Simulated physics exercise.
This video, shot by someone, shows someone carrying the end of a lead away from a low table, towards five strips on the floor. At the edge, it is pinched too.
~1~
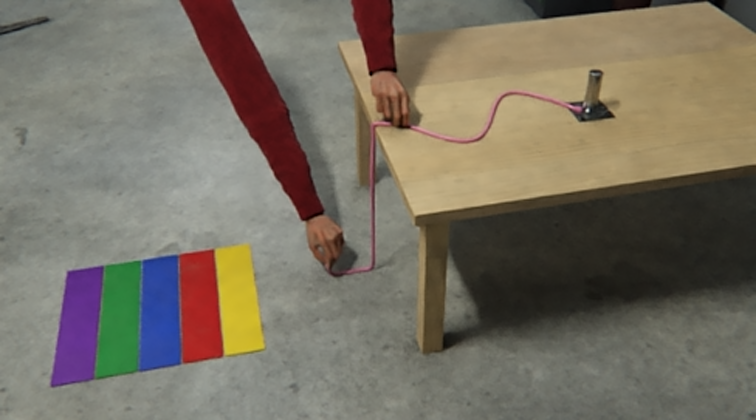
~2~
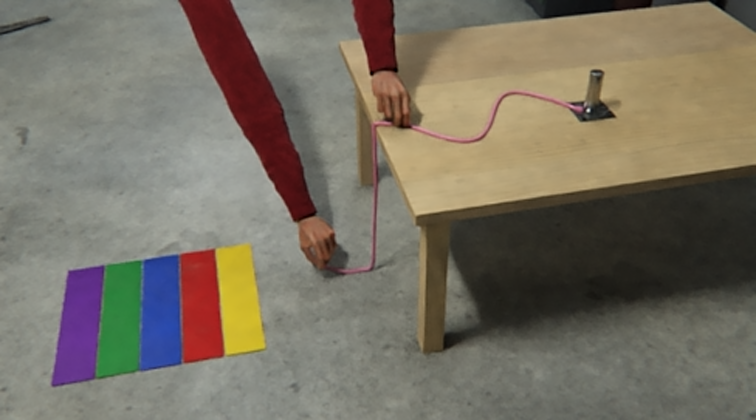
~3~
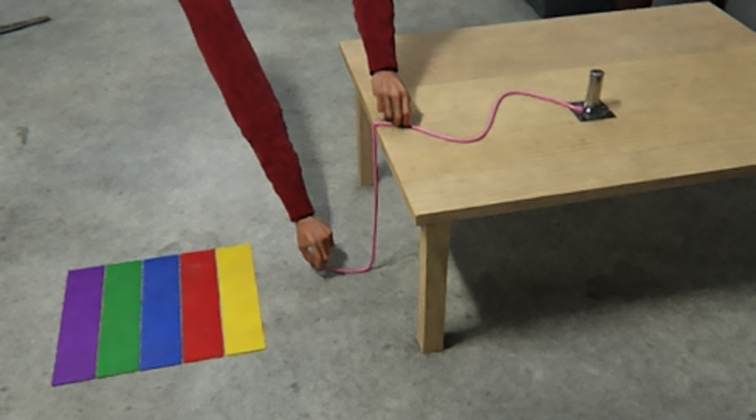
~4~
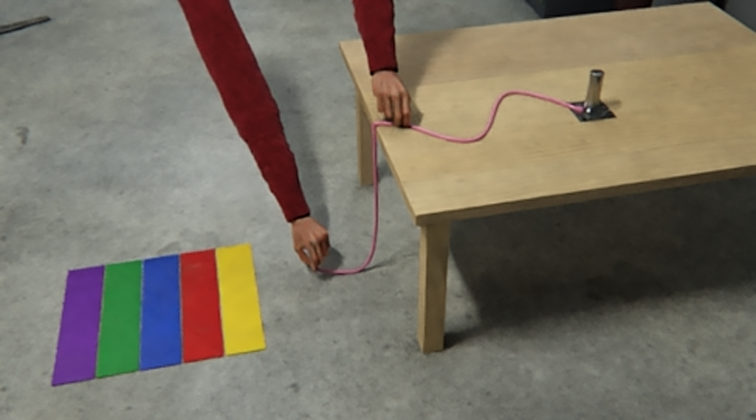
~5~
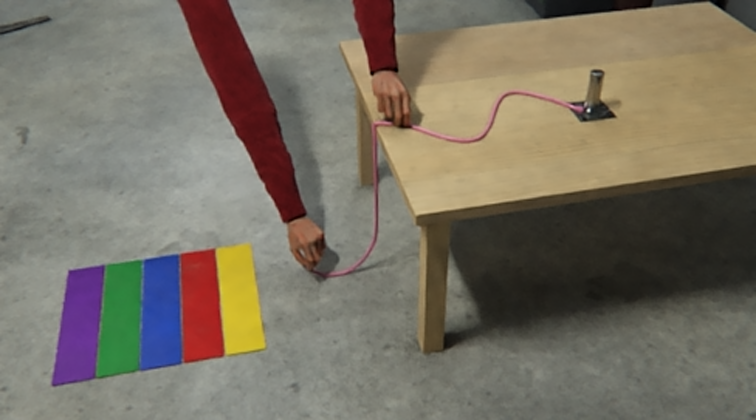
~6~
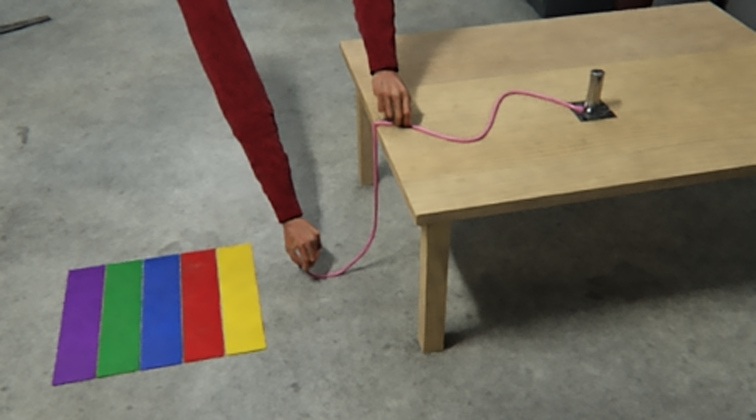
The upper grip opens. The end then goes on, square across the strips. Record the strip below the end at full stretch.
Below the end: Green.
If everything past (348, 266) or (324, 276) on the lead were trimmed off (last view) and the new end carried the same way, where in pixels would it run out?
Try one: (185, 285); try two: (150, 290).
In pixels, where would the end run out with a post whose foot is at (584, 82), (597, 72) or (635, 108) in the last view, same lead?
Near (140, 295); near (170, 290); near (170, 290).
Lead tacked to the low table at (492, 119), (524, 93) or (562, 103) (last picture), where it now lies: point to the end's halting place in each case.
That would be (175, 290) for the first, (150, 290) for the second and (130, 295) for the third.
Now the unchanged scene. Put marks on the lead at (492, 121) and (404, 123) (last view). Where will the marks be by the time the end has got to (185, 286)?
You'll find the first mark at (440, 119) and the second mark at (366, 176).
Early on, end near (185, 286); over red.
Midway, end near (143, 293); over blue.
At the end of the slack, end near (118, 297); over green. It gets as far as the green strip.
